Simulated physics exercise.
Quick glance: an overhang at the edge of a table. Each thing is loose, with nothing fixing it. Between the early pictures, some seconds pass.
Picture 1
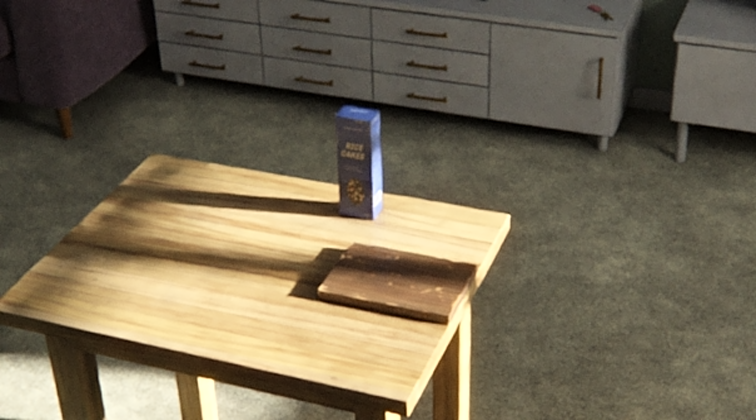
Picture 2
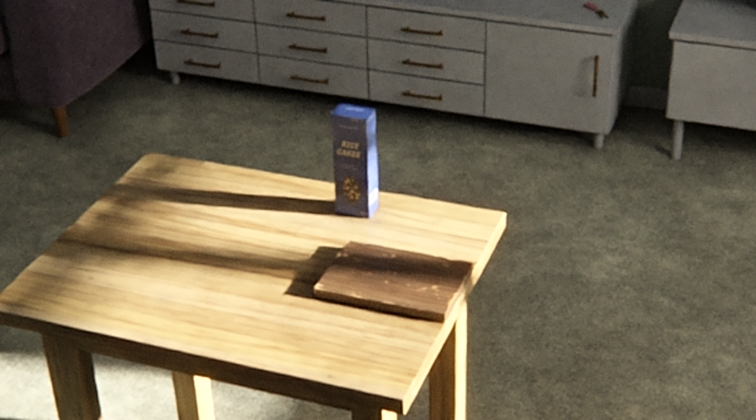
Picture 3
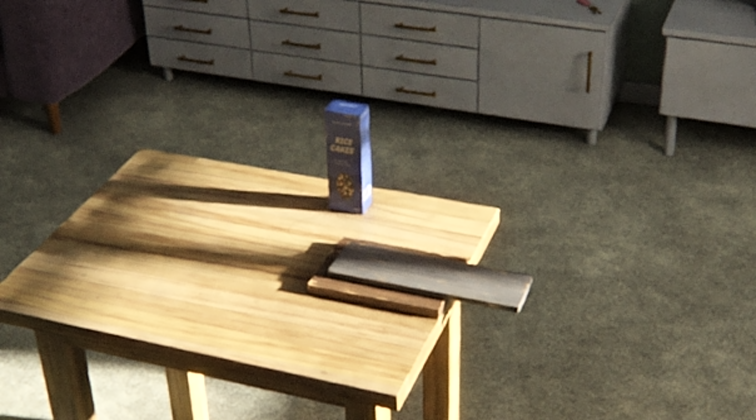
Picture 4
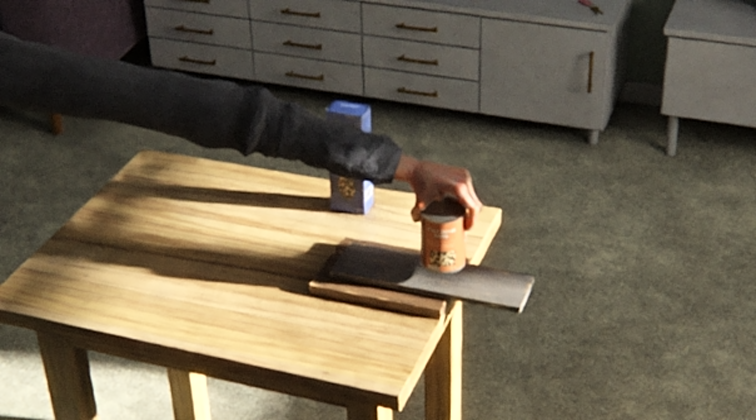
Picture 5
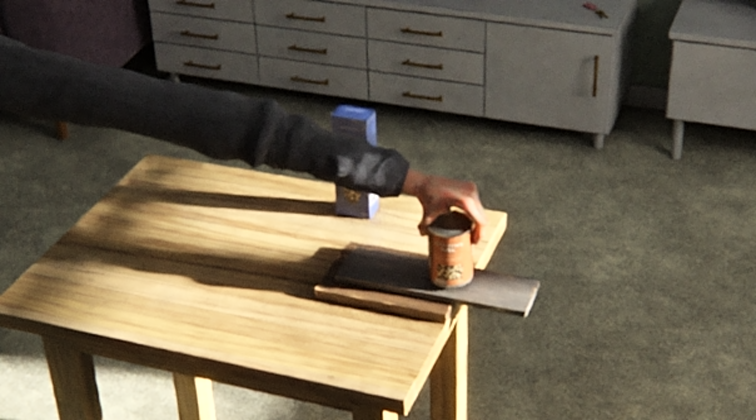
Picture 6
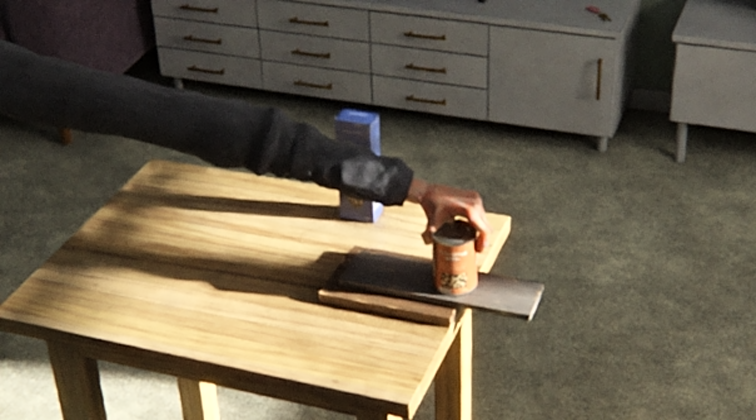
A hand lowers an orange tin onto a grey board lying across a brown slab.
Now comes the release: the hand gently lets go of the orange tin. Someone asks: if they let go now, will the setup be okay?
It stays put.
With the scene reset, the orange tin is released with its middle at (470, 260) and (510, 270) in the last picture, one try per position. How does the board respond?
First try: It keeps its balance; second try: It goes over.
Then, 0.70 s later than the last frame, things are still on the move.
Then, 1.40 s later than the last frame, all is still.
Then, 2.10 s later than the last frame, things are still on the move.
When it is over, all 4 as before. End places, in pixels of the last picture, orange tin near (454, 258). The board keeps its balance.
